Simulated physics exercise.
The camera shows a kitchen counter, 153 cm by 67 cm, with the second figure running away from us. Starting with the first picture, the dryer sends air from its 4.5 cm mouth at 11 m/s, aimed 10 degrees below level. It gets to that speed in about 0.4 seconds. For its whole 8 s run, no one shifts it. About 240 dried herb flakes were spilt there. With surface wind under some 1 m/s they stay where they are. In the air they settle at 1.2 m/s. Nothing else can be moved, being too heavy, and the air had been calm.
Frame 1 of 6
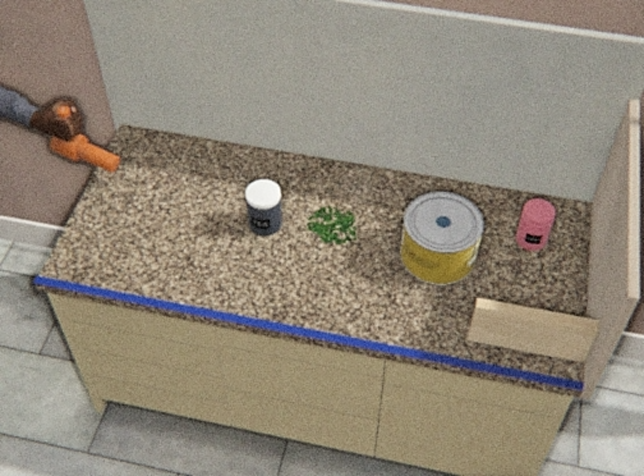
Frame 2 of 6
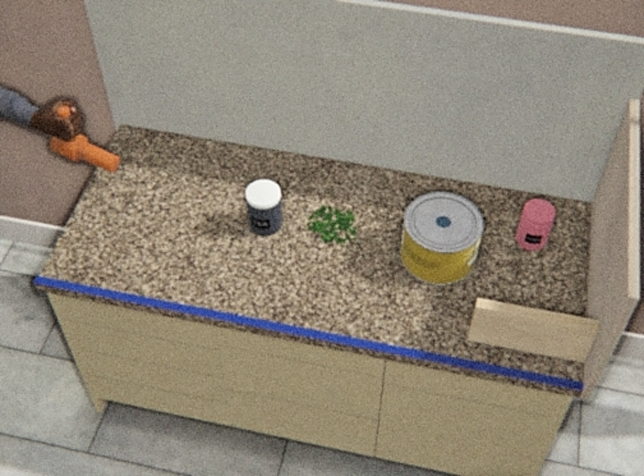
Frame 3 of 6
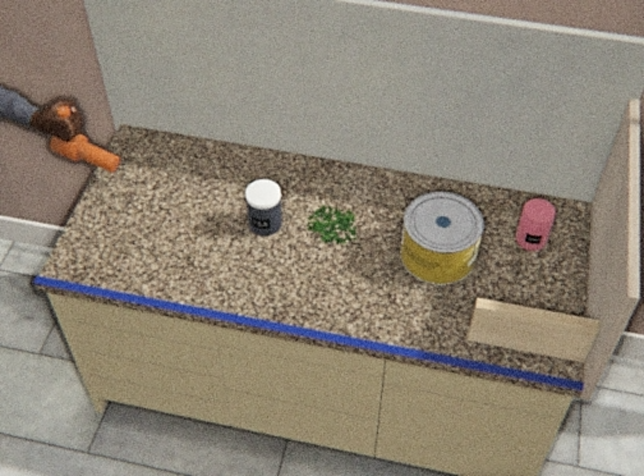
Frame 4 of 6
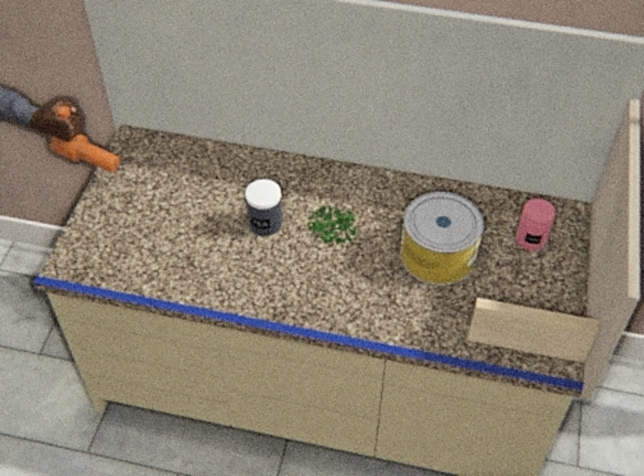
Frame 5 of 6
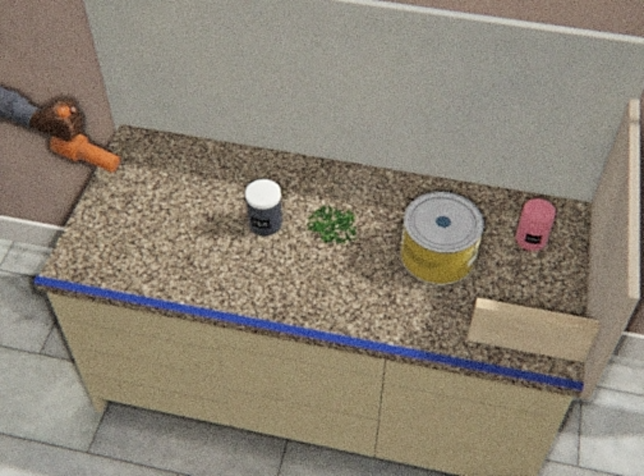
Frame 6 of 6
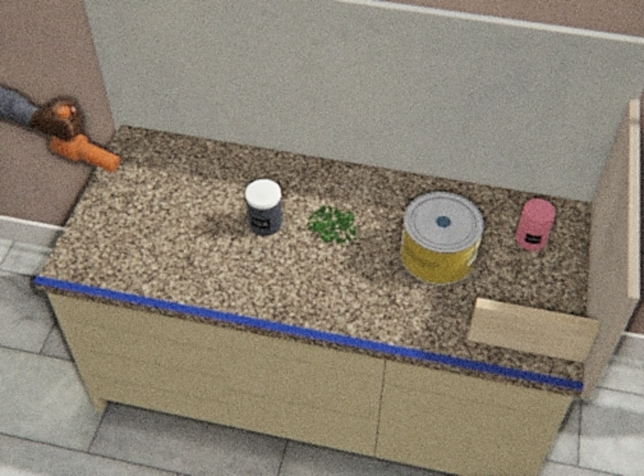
To begin with, a hand at the left holds an orange dryer pointed over a speckled kitchen counter, where a white-lidded dark jar, a small heap of green herb flakes, a large yellow tin and a pink container stand. The hand keeps the dryer in place, and the flakes and containers stay still throughout.
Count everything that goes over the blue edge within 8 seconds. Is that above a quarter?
Chances are the quarter threshold never gets crossed at that edge.
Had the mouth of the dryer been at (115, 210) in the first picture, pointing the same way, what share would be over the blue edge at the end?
I'd put it at around 0 per cent.
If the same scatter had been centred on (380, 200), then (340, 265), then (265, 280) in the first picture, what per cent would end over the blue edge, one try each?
It goes 0 %, then 30 %, then 100 %.
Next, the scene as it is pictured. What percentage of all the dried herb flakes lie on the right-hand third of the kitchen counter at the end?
About 25 percent.
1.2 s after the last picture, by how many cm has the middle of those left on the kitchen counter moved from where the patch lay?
Measured offset: Approx. 0 cm.
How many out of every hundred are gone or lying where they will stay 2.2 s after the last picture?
Close to 10 % of them.
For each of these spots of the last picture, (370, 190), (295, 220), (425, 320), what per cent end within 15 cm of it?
Taking the spots one by one, around 15 %, 60 % and 0 %.
Then, 1.2 s after the last picture, 98 % are on the move or not yet settled, 0 % are over the blue edge; the middle of those still in play is near (333, 228).
Then, 2.2 s after the last picture, 91 % are on the move or not yet settled, 0 % are over the blue edge; the middle of those still in play is near (335, 225).
Then, 4.0 s after the last picture, 82 % are on the move or not yet settled, 0 % are over the blue edge; the middle of those still in play is near (333, 224).
Then, 7.6 s after the last picture, at the end, 0 % are over the blue edge; the middle of those still in play is near (335, 227).
